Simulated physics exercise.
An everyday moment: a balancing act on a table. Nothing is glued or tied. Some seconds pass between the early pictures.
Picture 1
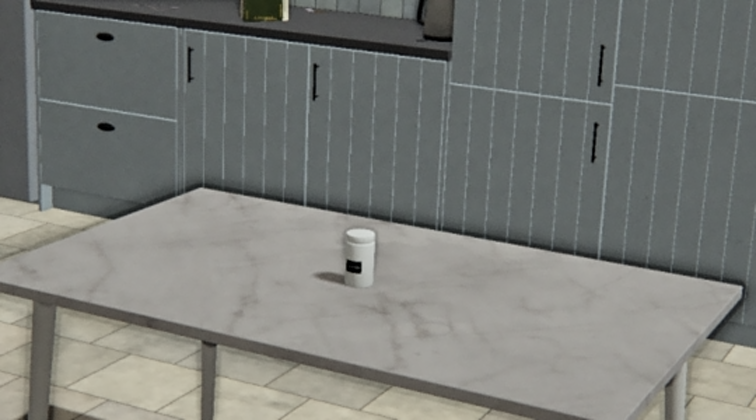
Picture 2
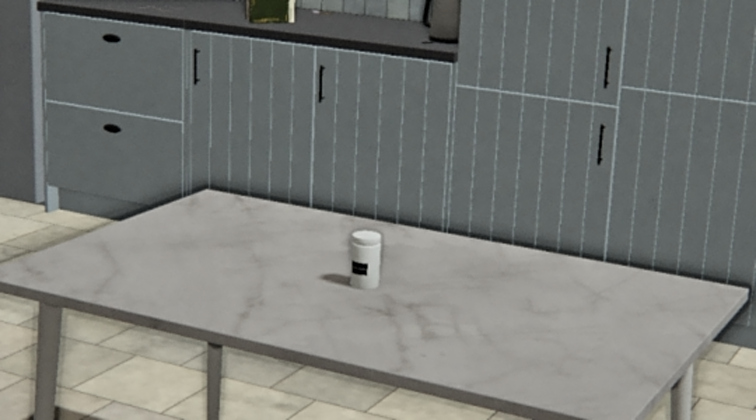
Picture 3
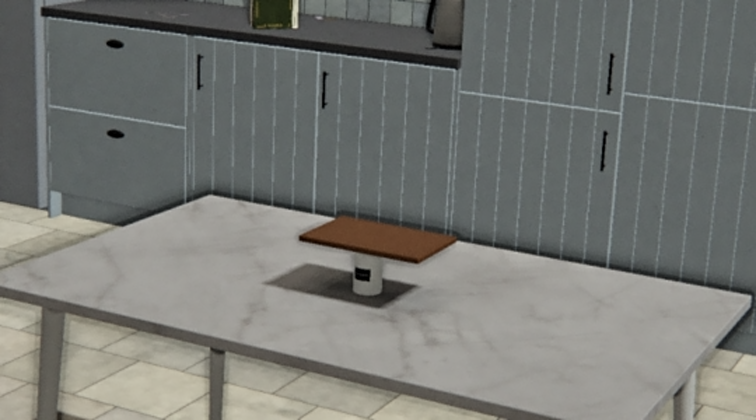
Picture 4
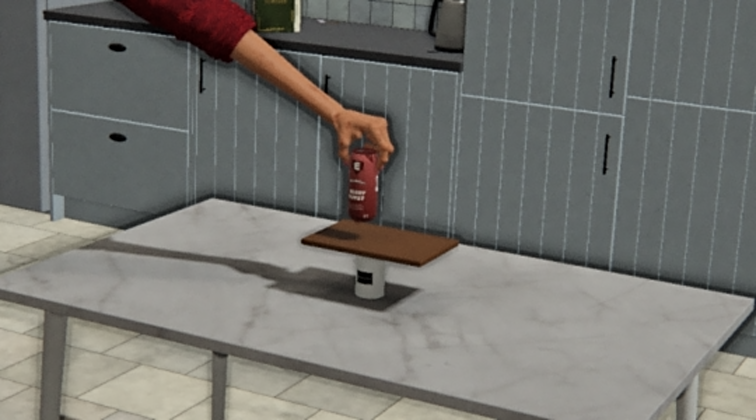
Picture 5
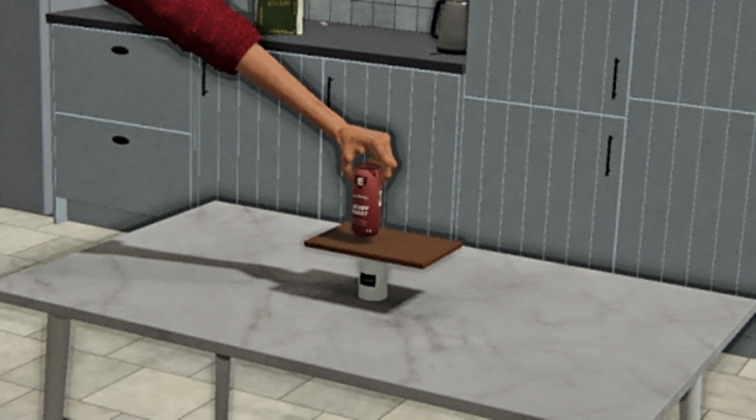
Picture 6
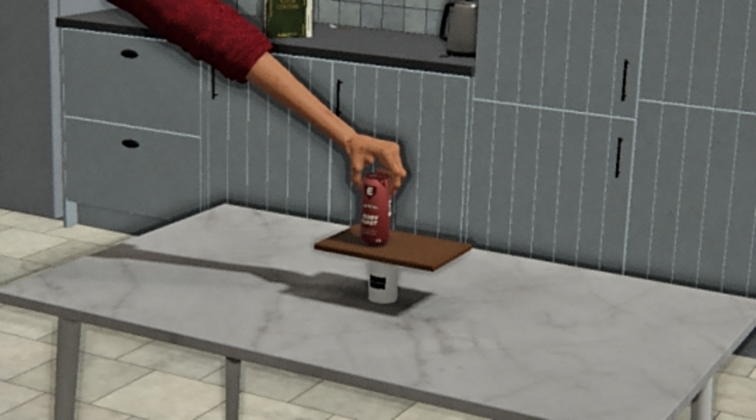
Brown board appearing on top of a white jar on a marble table, then a hand lowering a red can onto it.
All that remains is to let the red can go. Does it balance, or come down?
In the end the stack holds.
Then, 0.20 s on from there, no change.
Then, 0.70 s on from there, red can resting near (376, 210).
In the end, all 3 unmoved. At the end, from the last picture's camera, red can near (376, 210). The stack stays up.
